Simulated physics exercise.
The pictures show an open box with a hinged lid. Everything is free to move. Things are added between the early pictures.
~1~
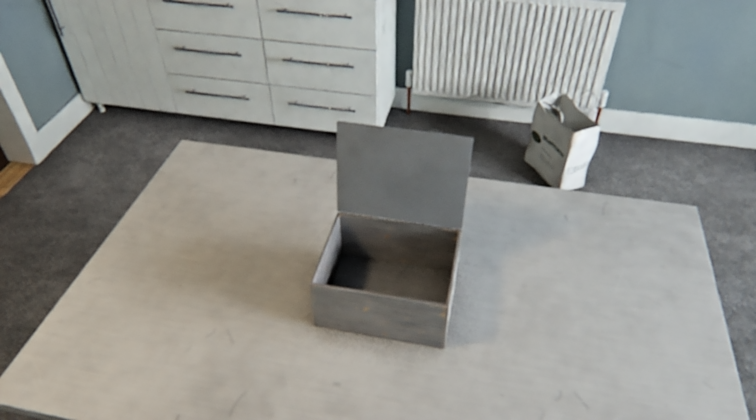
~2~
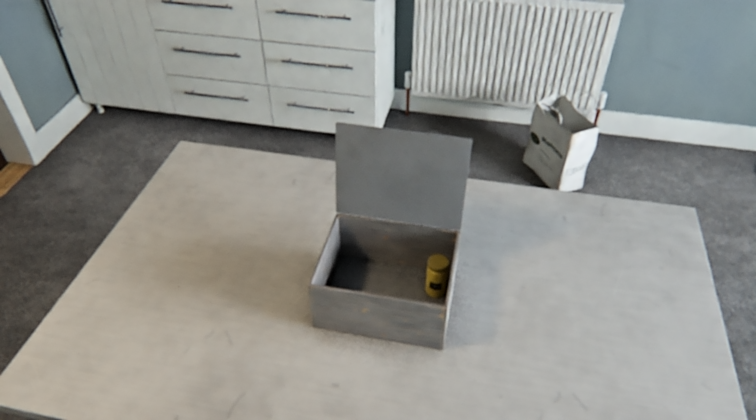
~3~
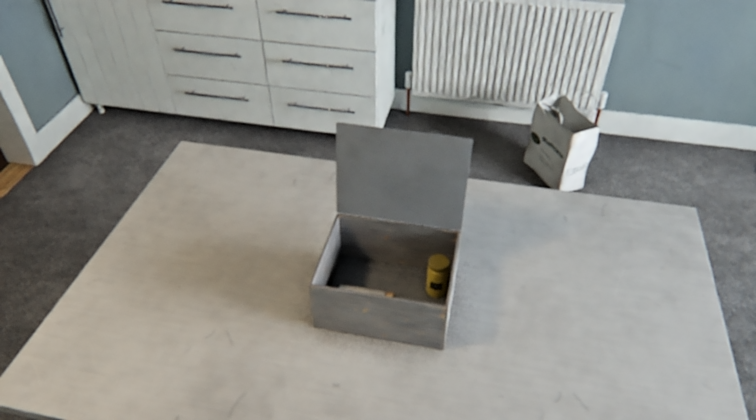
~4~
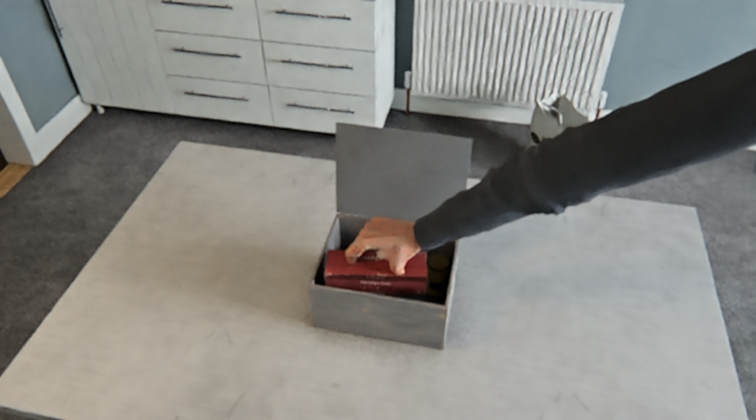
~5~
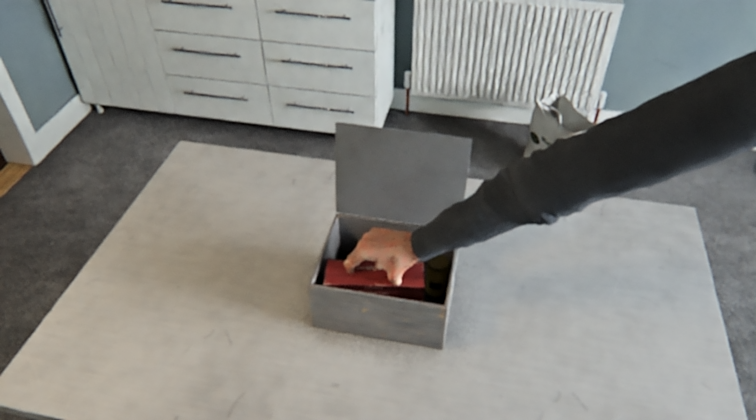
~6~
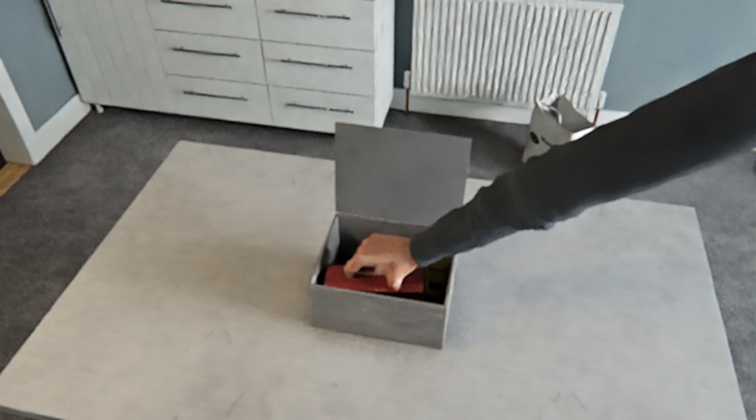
A yellow shaker appeared in the right side of an open grey box on a table, then something low showed near the front, and a hand lowered a red carton into the box beside the shaker.
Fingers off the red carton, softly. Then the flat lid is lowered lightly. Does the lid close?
It closes.
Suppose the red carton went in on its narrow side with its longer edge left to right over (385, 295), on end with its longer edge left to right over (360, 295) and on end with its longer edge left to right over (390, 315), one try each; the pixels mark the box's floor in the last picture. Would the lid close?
First try: It shuts flat; second try: It stays ajar; third try: It is held up.
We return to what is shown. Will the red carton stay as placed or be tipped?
It ends up tilted.
Then, 1.30 s after the last picture, lid 84° above the rim; red carton tipped 51° from how it was near (372, 297).
Then, 1.70 s after the last picture, lid 48° above the rim; red carton tipped 53° from how it was near (372, 297).
Then, 1.90 s after the last picture, lid 16° above the rim; red carton tipped 54° from how it was near (372, 297).
At rest, lid shut; tipped over in the box, red carton; the other 2 in place. Seen from the same camera at the end, red carton near (372, 298).
